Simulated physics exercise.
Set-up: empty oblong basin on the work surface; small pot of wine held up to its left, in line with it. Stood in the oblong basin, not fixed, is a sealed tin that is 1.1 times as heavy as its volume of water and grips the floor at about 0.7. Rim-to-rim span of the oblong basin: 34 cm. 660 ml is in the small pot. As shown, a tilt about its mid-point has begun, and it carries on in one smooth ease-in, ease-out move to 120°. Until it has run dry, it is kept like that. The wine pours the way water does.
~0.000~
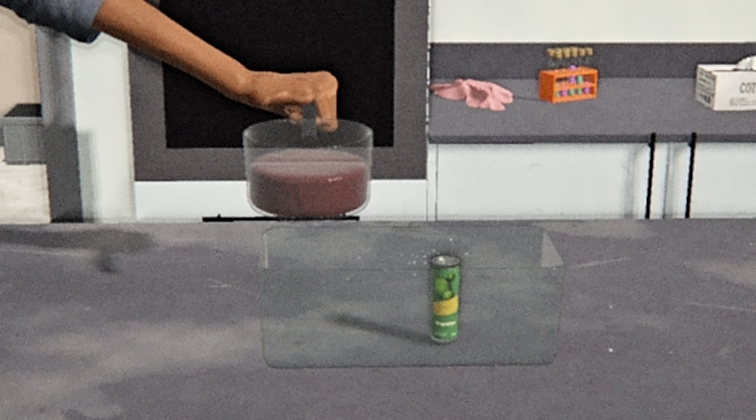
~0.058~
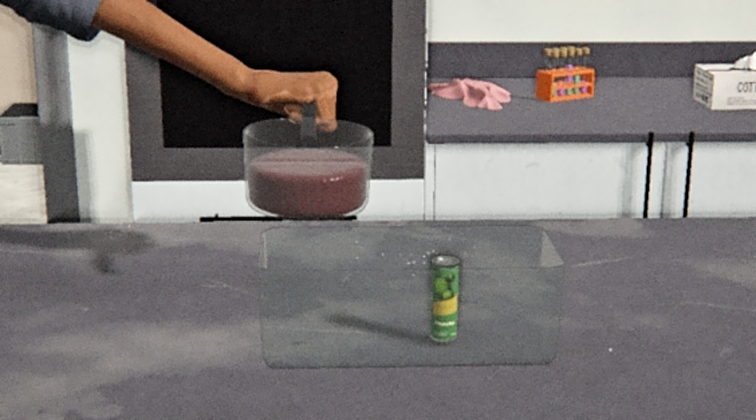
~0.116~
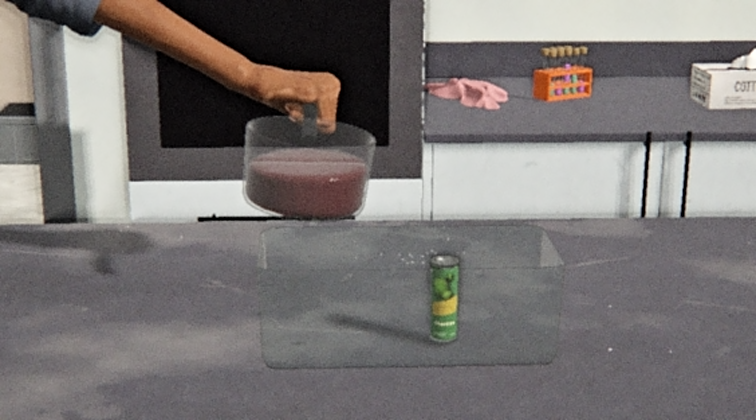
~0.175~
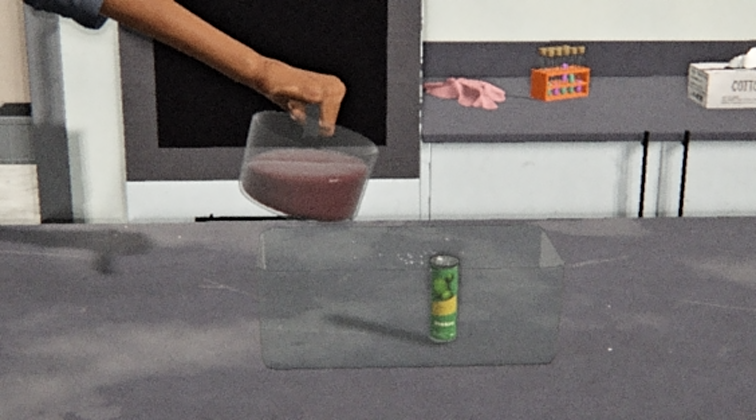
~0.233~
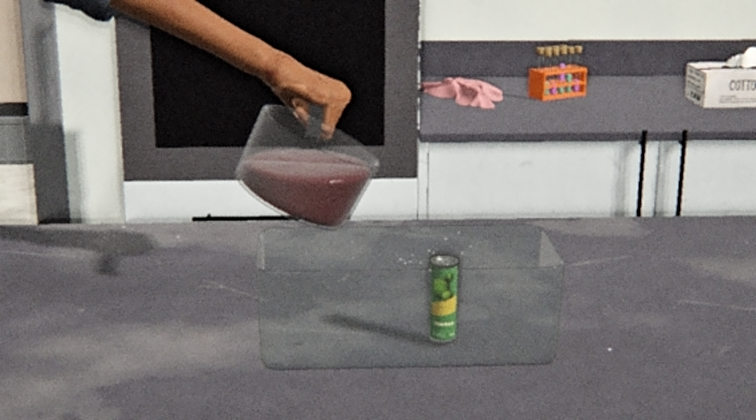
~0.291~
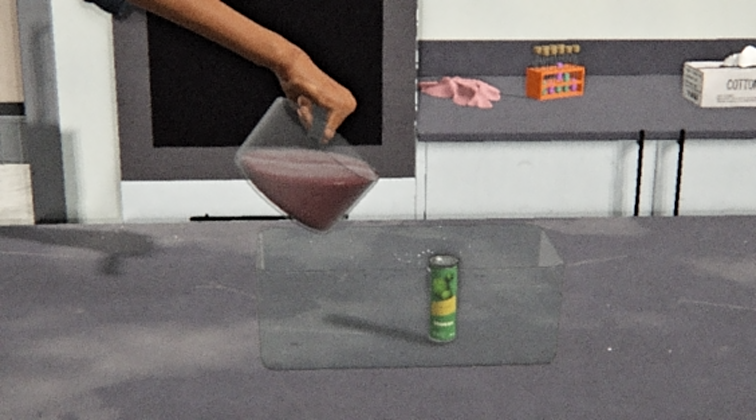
A hand reaching in from the upper left holds a clear glass pot of dark red wine above a grey work surface, seen from the front in a lab-like room. Below and to its right, a green and yellow tin stands in a transparent oblong basin, with pink gloves, an orange rack and a white box on a shelf behind. The hand tilts the pot steadily clockwise, lowering its right rim as the wine shifts inside, while the view drifts very slightly.
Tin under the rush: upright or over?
Upright.
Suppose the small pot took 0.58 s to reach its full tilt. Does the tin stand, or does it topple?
The tin stays on its base.
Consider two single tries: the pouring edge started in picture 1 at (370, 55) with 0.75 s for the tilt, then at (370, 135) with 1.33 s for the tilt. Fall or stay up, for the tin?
Run one: It tumbles. Run two: It does not tip.
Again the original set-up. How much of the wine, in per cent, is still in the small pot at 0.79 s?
3 per cent or thereabouts.
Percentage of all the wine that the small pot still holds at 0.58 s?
About 26 percent.
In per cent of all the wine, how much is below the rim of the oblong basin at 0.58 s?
54 %, roughly.
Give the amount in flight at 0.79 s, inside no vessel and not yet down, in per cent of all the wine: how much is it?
Something like 3 per cent is in the air then.
Then, 0.58 s in, the tilt is 105° and 26 per cent is still to pour; the tin stands where it began.
Then, 0.79 s in, the tilt is 120° and 3 per cent is still to pour; the tin stands where it began.
Then, 1.01 s in, the tilt is 120° and 0 per cent is still to pour; the tin stands where it began.
Then, 1.25 s in, the tilt is 120° and 0 per cent is still to pour; the tin stands where it began.
Finally, the tin stands where it began.
